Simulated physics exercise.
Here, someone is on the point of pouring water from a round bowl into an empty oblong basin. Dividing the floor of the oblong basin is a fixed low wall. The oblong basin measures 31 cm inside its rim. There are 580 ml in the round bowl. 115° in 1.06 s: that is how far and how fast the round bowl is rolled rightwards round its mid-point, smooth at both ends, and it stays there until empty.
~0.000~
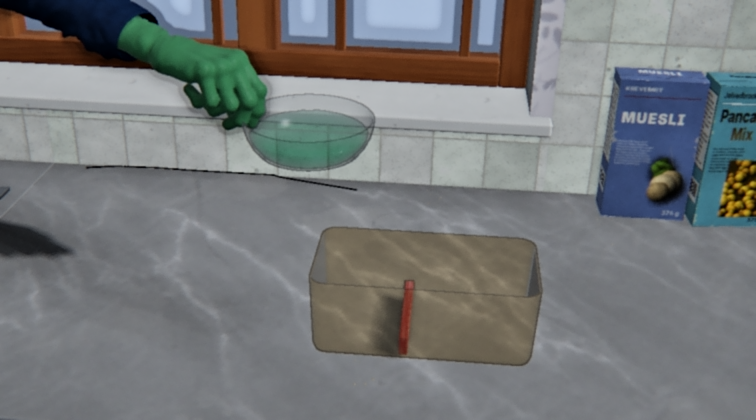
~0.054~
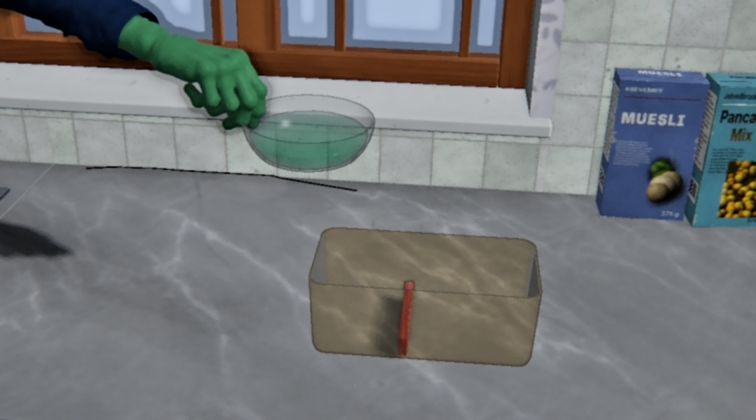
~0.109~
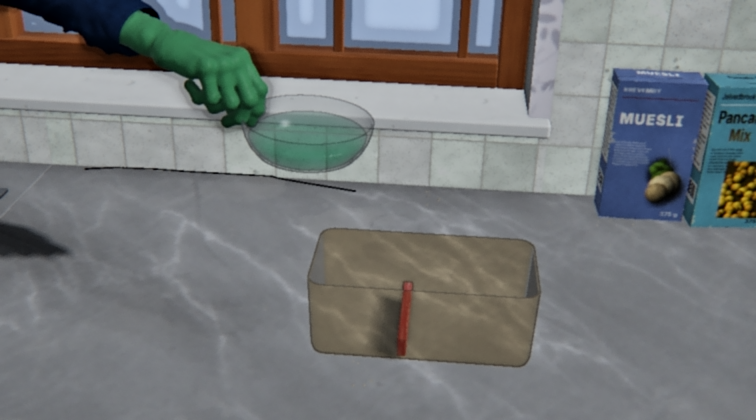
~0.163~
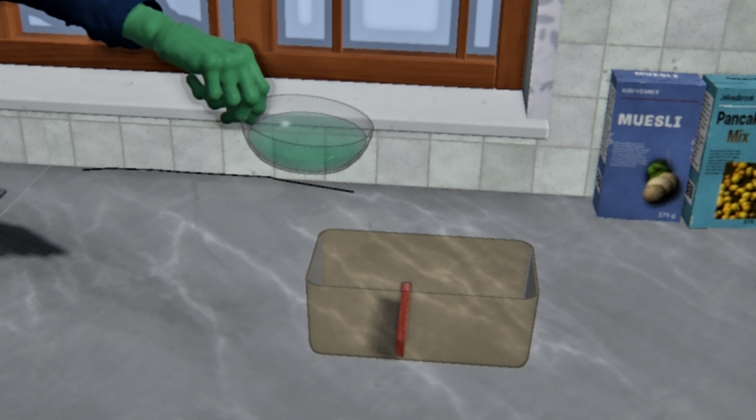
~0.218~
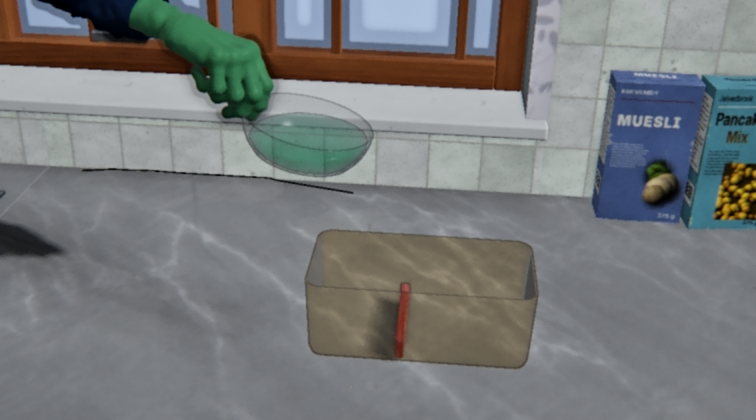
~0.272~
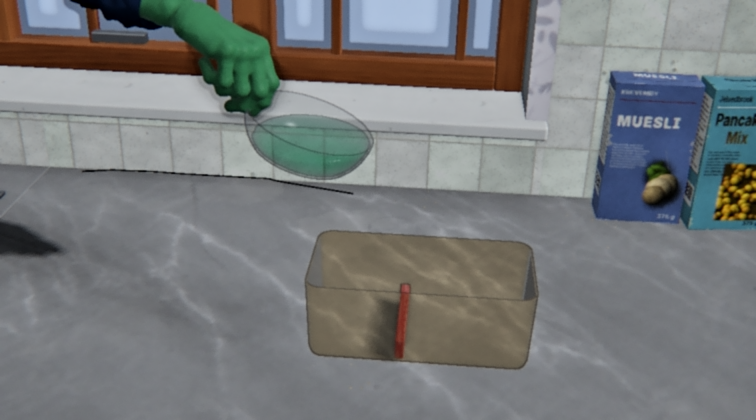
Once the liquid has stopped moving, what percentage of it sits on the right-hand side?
About 56 per cent.
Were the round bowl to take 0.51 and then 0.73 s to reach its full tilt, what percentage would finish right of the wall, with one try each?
Result: 40 per cent, then 50 per cent.
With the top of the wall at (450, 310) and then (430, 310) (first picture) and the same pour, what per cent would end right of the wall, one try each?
Result: 10 per cent, then 20 per cent.
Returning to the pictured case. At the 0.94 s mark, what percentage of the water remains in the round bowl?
About 0 percent.
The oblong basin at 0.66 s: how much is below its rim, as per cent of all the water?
Near 38 in a hundred.
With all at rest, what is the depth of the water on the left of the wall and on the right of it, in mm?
I'd say close to 14 mm on the left, close to 12 mm on the right.
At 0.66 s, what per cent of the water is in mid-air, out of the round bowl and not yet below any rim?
Near 46 per cent of it all.
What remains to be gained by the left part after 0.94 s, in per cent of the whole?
Near 0 percent, more or less.
Then, 0.66 s in, the tilt is 79° and 16 per cent is still to pour, 6 is left of the wall and 32 right of it.
Then, 0.94 s in, the tilt is 112° and 0 per cent is still to pour, 43 is left of the wall and 55 right of it.
Then, 1.24 s in, the tilt is 115° and 0 per cent is still to pour, 43 is left of the wall and 56 right of it.
Then, 1.56 s in, the tilt is 115° and 0 per cent is still to pour, 43 is left of the wall and 56 right of it.
Finally, 43 per cent lies left of the wall, 56 right of it and 1 outside.
